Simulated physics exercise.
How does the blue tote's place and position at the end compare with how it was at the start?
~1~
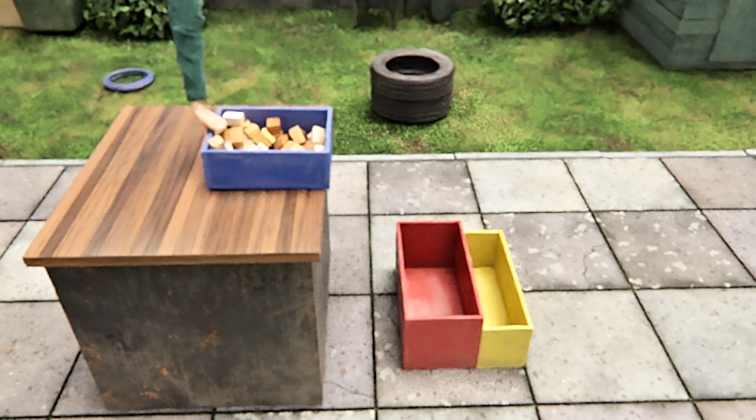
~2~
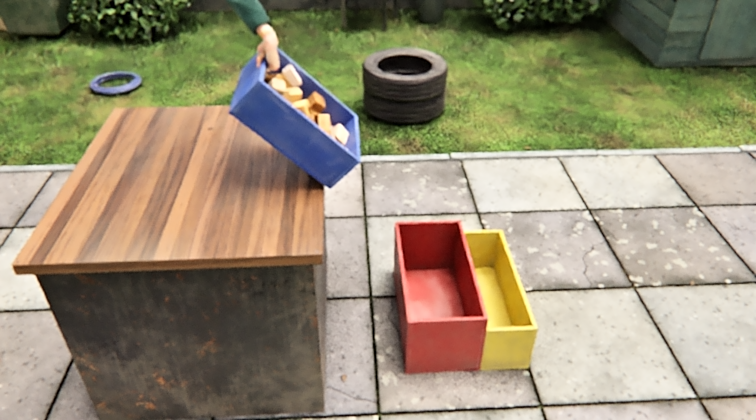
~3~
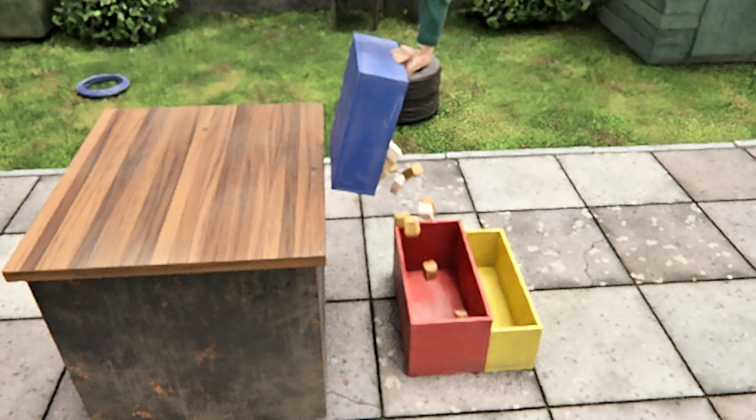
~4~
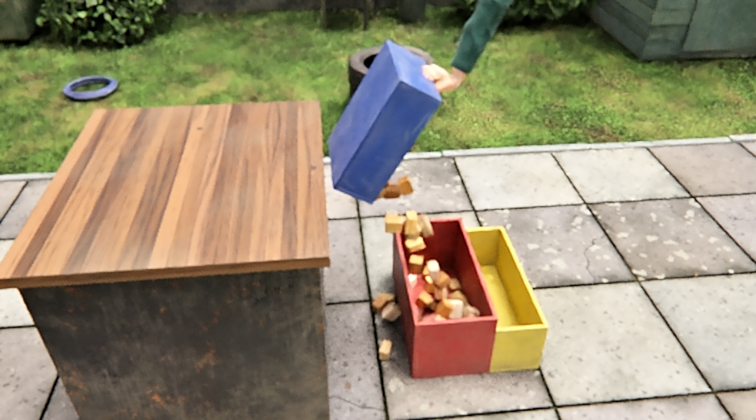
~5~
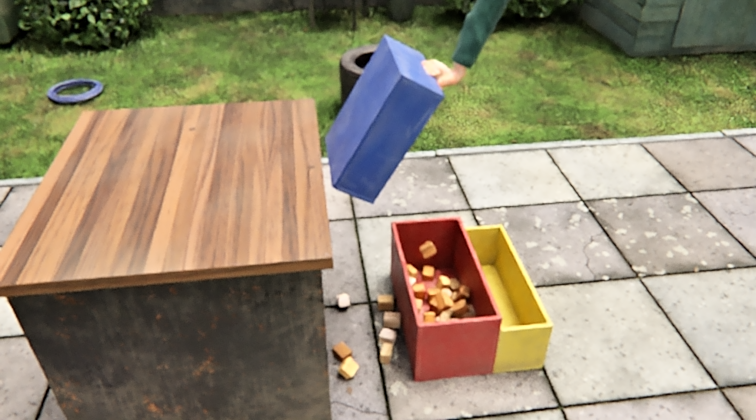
At the start the blue tote sits upright on the wooden bench top, full of blocks. By the end it is held tipped over in the air to the right of the bench, with its open side facing down.
